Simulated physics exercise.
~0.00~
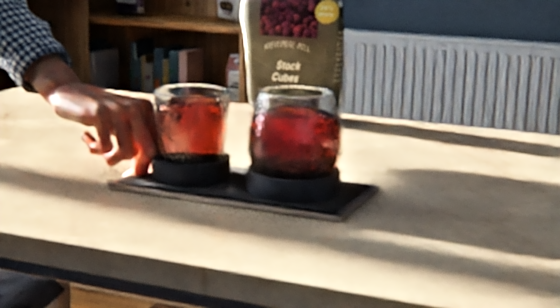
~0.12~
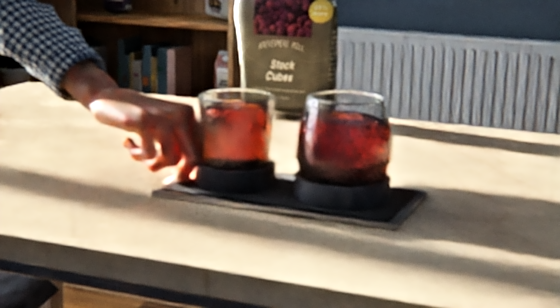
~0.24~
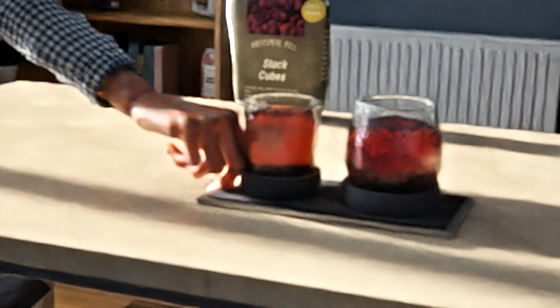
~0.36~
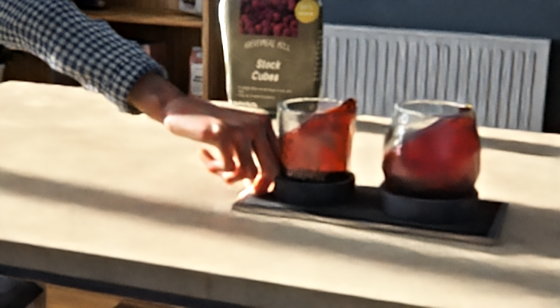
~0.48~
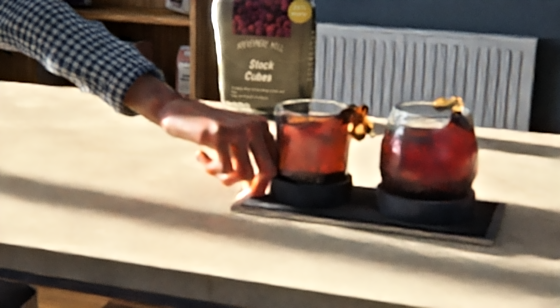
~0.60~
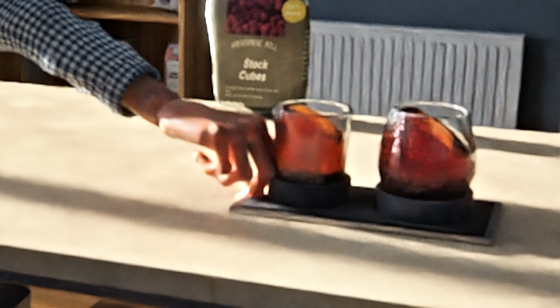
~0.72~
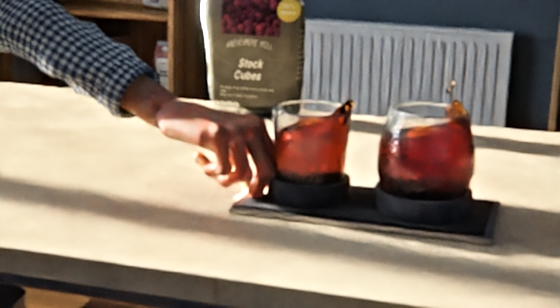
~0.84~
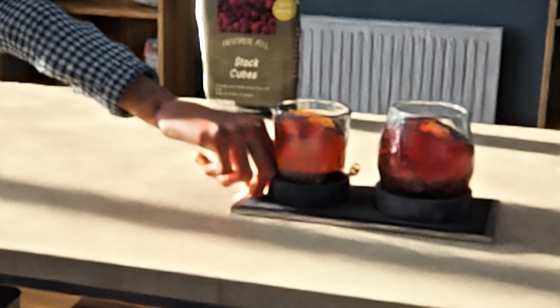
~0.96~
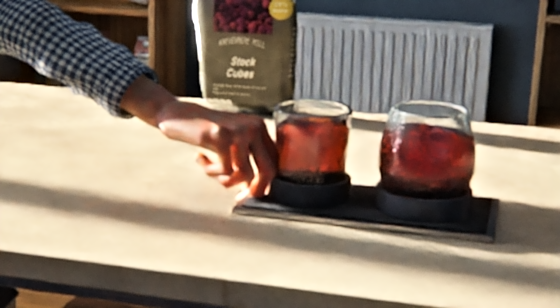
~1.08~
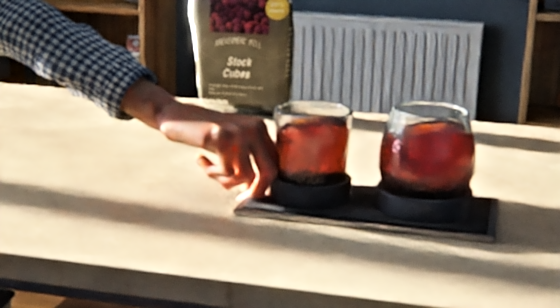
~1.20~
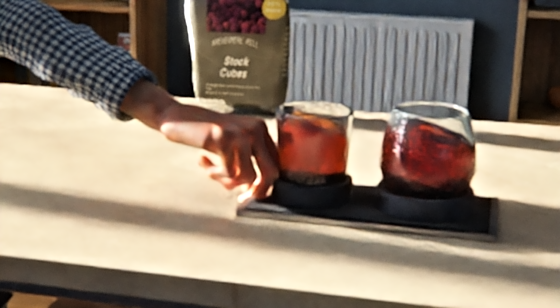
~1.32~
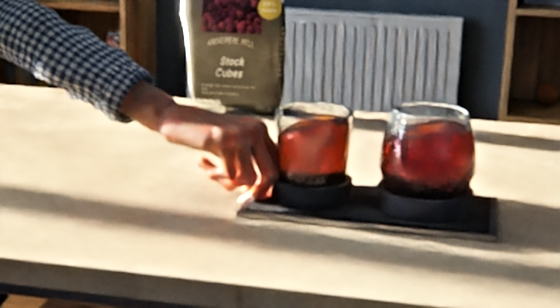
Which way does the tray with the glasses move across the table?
The tray moves to the right, with the hand staying at its left end.
